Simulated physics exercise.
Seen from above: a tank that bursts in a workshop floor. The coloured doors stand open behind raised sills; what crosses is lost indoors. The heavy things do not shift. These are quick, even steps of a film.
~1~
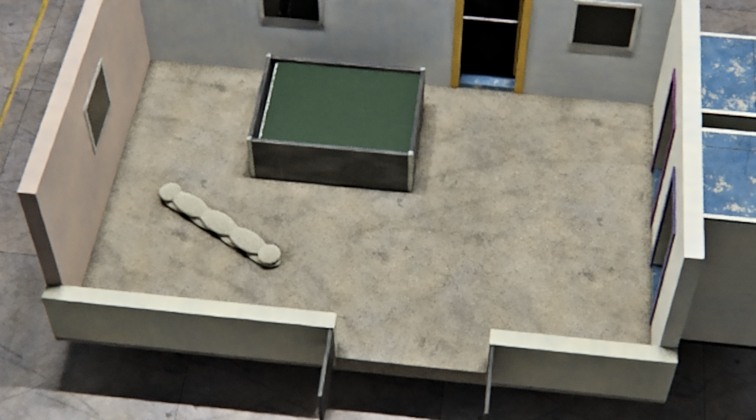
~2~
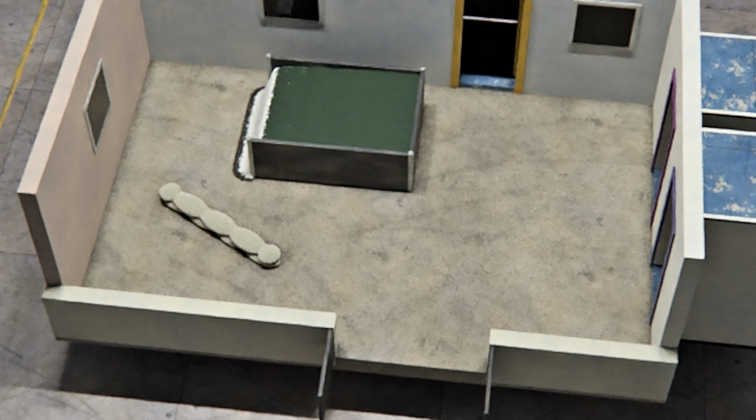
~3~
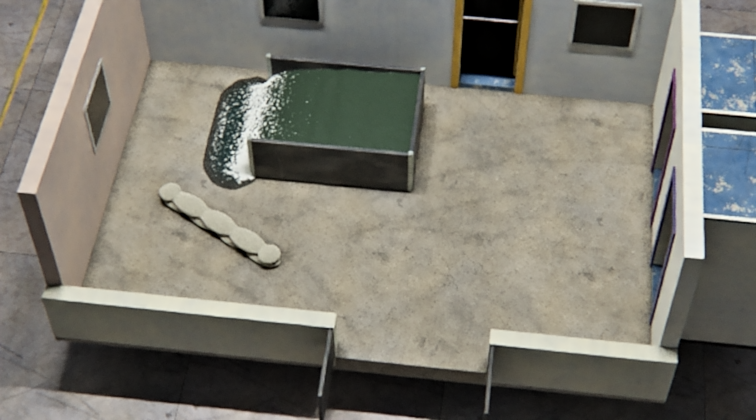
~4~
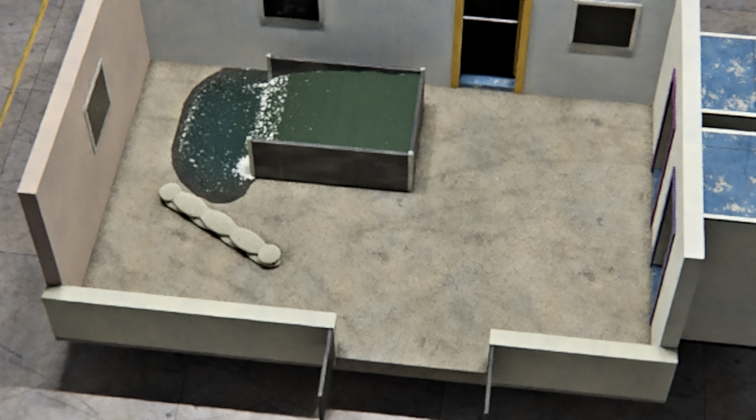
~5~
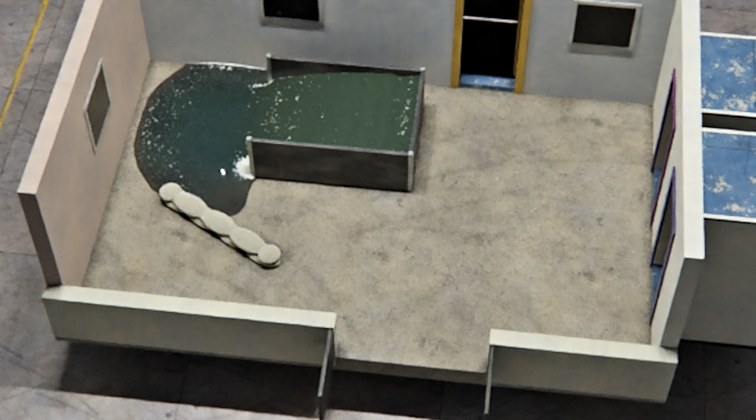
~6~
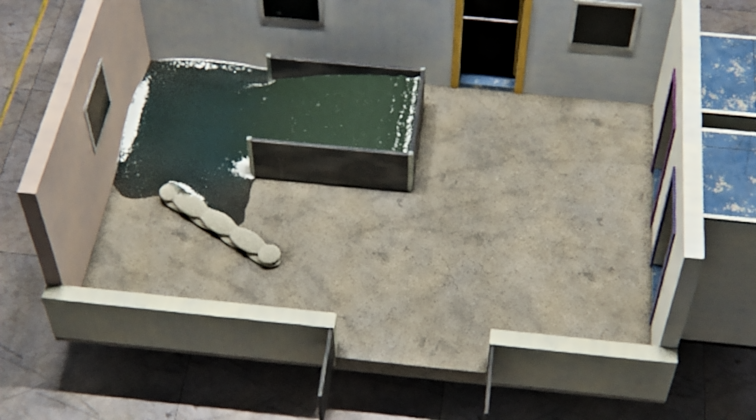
To begin with, dark green water sits still in a rectangular tank on a workshop floor, seen from above. The tank's left side opens and water pours out with white foam, spreading leftward in a widening pool until it meets the left wall and laps one end of the pale, lumpy barrier.
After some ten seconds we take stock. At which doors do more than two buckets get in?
In the end: The blue door takes more than that; the yellow door stays under that; the purple door stays under that.
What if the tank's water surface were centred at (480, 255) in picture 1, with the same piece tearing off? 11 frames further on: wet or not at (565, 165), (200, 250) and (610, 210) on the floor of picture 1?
As listed: Free of water, flooded, no water.
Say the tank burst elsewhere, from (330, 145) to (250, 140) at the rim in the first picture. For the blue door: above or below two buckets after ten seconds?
My reading: The blue one lets less in.
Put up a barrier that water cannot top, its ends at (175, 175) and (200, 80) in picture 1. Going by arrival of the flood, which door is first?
That is the door marked yellow.
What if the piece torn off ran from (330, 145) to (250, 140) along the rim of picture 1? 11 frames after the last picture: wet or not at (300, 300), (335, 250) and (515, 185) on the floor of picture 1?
In that order: Under water, under water, clear.
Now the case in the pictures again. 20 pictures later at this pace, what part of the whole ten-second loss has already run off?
Near 0 in a hundred.
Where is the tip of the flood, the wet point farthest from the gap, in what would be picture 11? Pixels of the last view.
Roughly at (89, 264).
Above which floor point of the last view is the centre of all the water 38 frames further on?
I would point to (320, 199).
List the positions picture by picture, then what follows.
In the first picture, still water in the water tank at (338, 107).
In the second picture, the front is at a hidden place, out from the gap at (264, 123).
In the third picture, water pours out at (264, 124) and has run to (242, 84).
In the fourth picture, water pours out at (264, 125) and has run to (222, 74).
In the fifth picture, the front is at (155, 96), out from the gap at (264, 126).
In the sixth picture, the front is at (149, 68), out from the gap at (264, 126).
A moment on, water covers 20 % of the floor; the blue door not reached, the yellow door not reached, the purple door not reached.
Next, water covers 25 % of the floor; the blue door not reached, the yellow door not reached, the purple door not reached.
Then, water covers 45 % of the floor; the blue door not reached, the yellow door wet at the sill, nothing in, the purple door not reached.
Later, water covers 90 % of the floor; the blue door wet at the sill, nothing in, the yellow door wet at the sill, nothing in, the purple door wet at the sill, nothing in.
In the end, water covers 95 % of the floor; the blue door far over two buckets in, the yellow door wet at the sill, nothing in, the purple door under two buckets in.
